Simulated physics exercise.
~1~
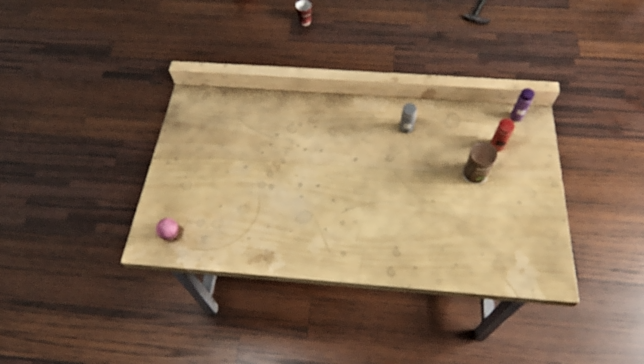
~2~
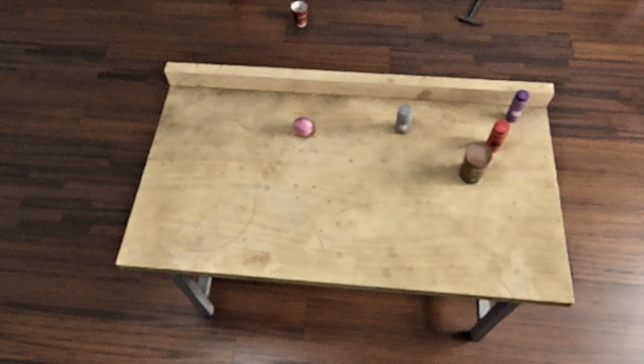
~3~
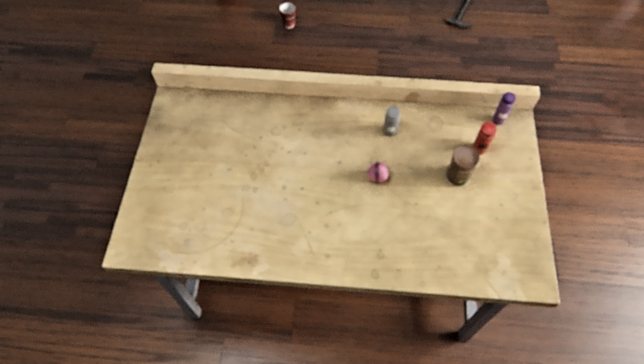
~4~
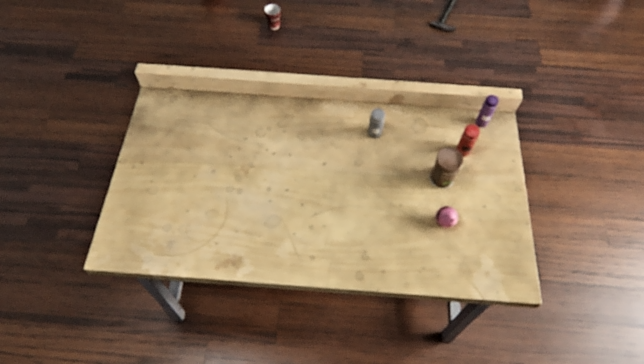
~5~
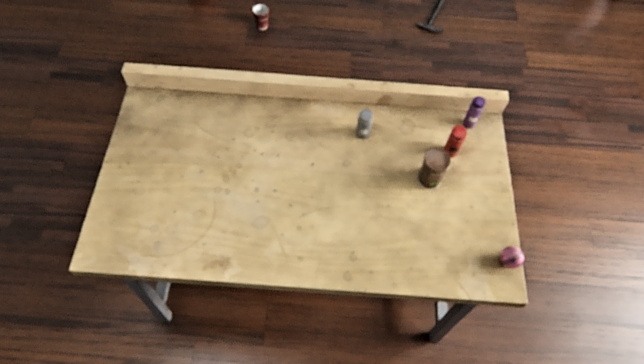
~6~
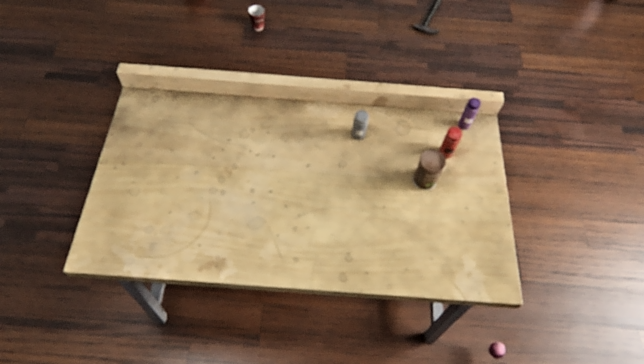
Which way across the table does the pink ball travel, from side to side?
The pink ball travels to the right, going from the left front corner, up near the rail, and then down to the right front corner.
